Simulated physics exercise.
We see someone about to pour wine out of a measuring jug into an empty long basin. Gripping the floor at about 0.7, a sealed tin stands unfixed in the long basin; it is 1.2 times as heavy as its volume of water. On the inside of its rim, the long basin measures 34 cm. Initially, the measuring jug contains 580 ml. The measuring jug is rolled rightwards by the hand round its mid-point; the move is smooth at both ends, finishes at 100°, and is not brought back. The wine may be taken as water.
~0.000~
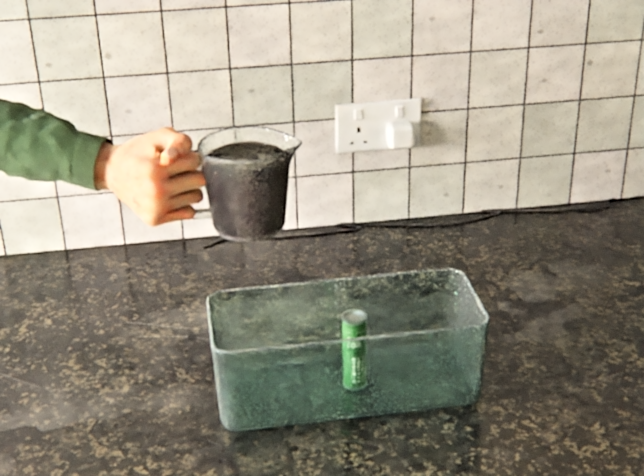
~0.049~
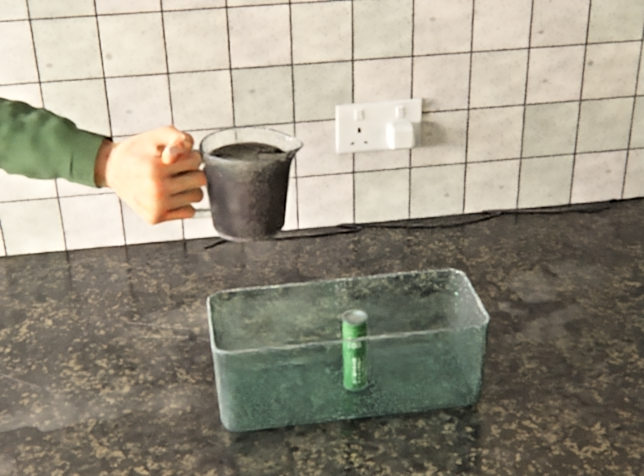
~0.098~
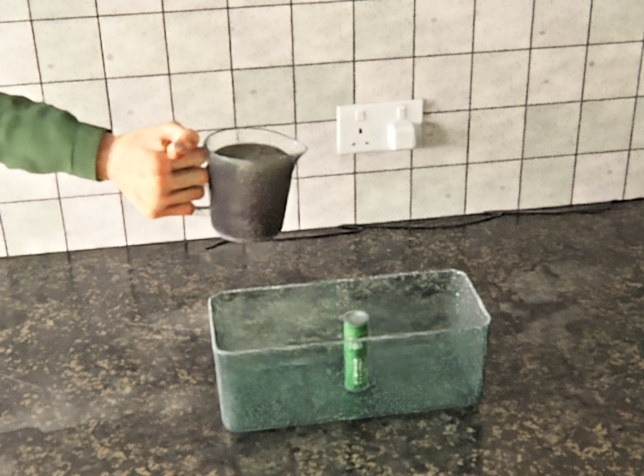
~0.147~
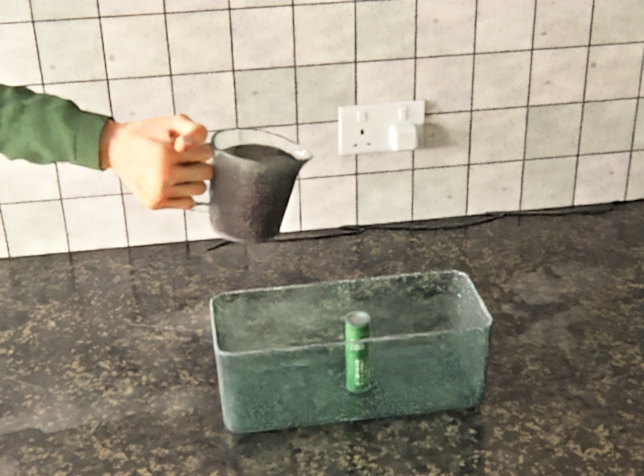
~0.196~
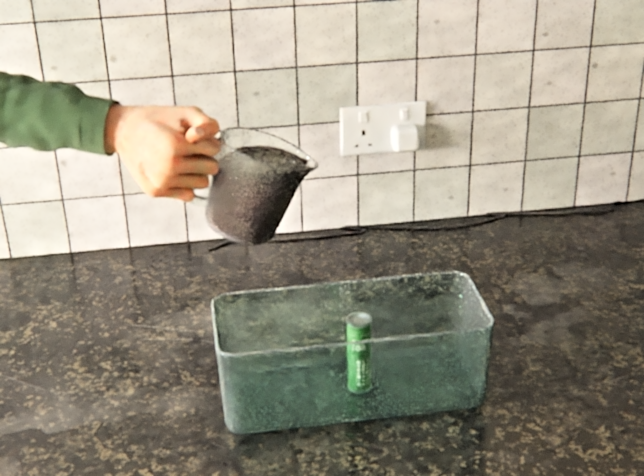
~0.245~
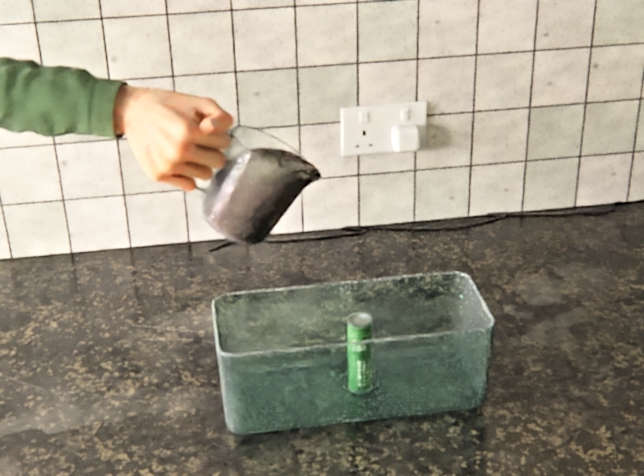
A hand in a green sleeve, entering from the left, holds a clear measuring jug of dark liquid nearly still, then smoothly tilts it rightwards until the liquid reaches the spout. Below it, a long, empty, greenish clear basin sits on a dark speckled worktop, with a small green tin visible at its middle. The view looks slightly down towards a white tiled wall with a white socket.
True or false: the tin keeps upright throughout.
True.
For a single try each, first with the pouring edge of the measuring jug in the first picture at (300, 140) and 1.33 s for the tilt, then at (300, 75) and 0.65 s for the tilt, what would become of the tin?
The tin stays vertical the first time and stays vertical the second time.
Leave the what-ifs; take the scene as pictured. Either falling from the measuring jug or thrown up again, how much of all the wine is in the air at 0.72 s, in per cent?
About 22 per cent.
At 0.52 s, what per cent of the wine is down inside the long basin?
Roughly 12 percent.
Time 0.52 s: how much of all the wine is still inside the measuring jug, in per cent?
I'd put it near 54 percent.
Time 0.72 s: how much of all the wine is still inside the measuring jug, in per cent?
12 %.
By 0.52 s the tilt is 90° and 53 per cent is still to pour; the tin stands where it began.
By 0.72 s the tilt is 100° and 12 per cent is still to pour; the tin stands where it began.
By 0.92 s the tilt is 100° and 2 per cent is still to pour; the tin stands where it began.
By 1.15 s the tilt is 100° and 0 per cent is still to pour; the tin stands where it began.
At rest the tin stands where it began.
